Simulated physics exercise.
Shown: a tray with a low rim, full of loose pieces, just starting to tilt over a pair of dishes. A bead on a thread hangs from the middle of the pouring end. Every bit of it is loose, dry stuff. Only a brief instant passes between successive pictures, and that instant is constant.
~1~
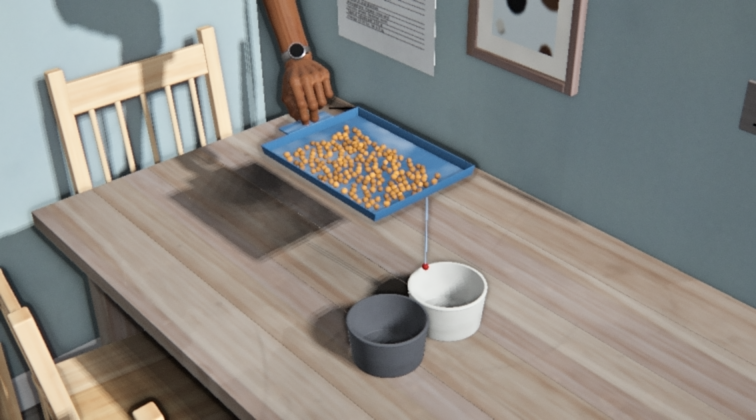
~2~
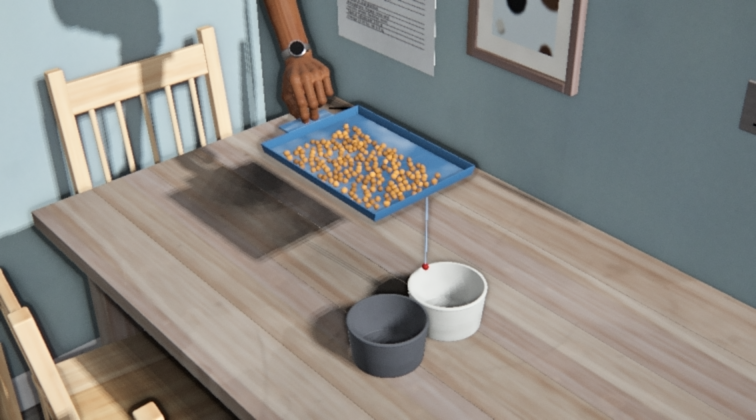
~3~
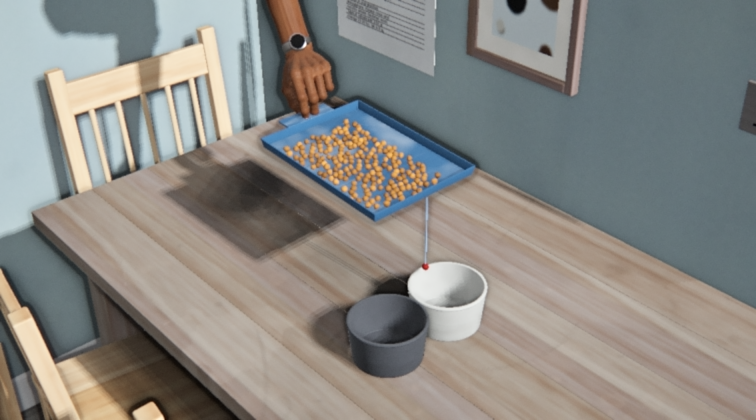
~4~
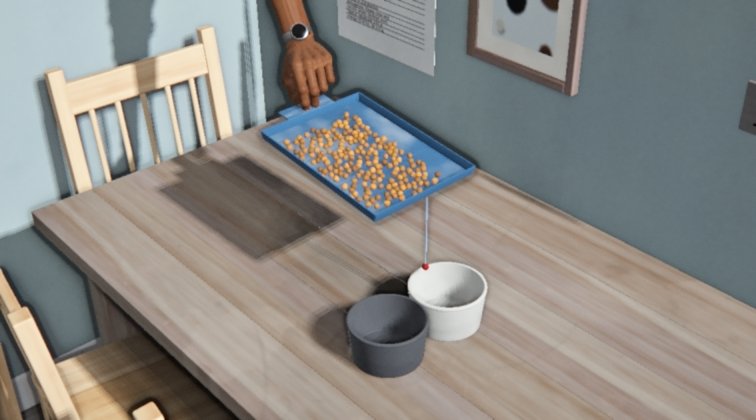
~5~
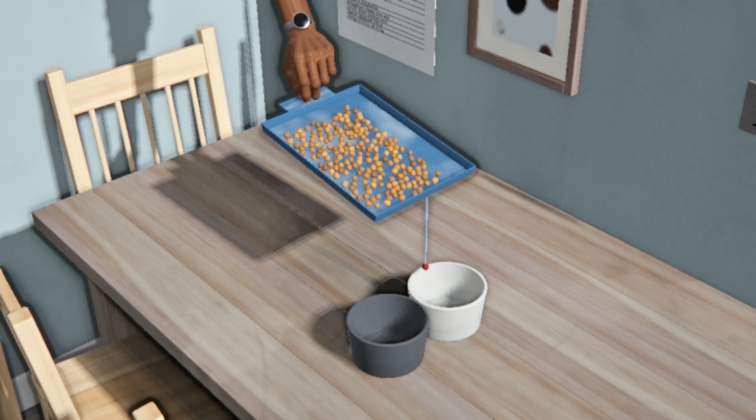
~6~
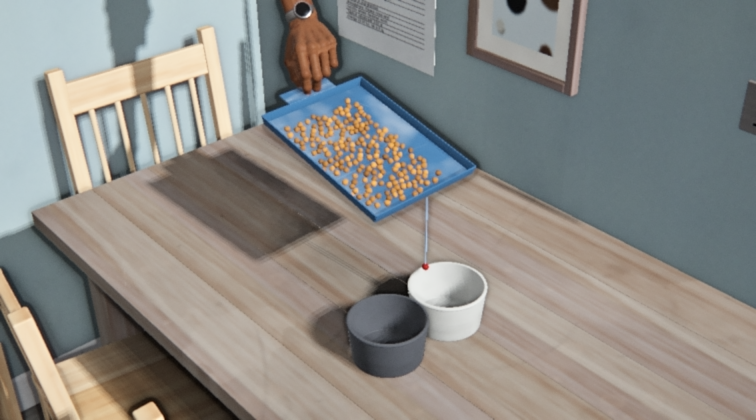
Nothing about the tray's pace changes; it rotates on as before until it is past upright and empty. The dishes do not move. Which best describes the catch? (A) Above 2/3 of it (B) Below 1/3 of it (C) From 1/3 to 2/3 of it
A.
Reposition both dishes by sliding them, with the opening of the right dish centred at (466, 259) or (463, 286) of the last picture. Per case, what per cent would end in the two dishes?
About 60% on the first try and 90% on the second.
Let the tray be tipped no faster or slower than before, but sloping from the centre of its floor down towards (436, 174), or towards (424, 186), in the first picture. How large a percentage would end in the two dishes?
Roughly 20 percent first and 70 percent second.
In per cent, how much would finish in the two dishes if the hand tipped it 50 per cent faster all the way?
Some 80 per cent.
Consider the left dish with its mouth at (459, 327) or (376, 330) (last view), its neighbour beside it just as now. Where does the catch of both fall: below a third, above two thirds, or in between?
In order: Under a third, then beyond two thirds.
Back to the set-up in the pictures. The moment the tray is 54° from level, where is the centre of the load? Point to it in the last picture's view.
Mark it at roughly (405, 176) in the final frame.
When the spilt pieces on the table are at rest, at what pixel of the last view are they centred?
It's centred close to pixel (481, 337).
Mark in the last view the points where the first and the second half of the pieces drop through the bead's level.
About (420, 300), and after that about (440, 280).
Soon after the last picture, tray tipped steeply; nearly all on the tray; a stray few in the air.
A little later, tray tipped right over; nearly all on the tray; a stray few in the right dish; a stray few outside both.
Later still, tray tipped past a quarter turn; about a third in the left dish; about half in the right dish; a small part outside both.
At rest, tray tipped past a quarter turn; about a third in the left dish; about half in the right dish; a small part outside both.
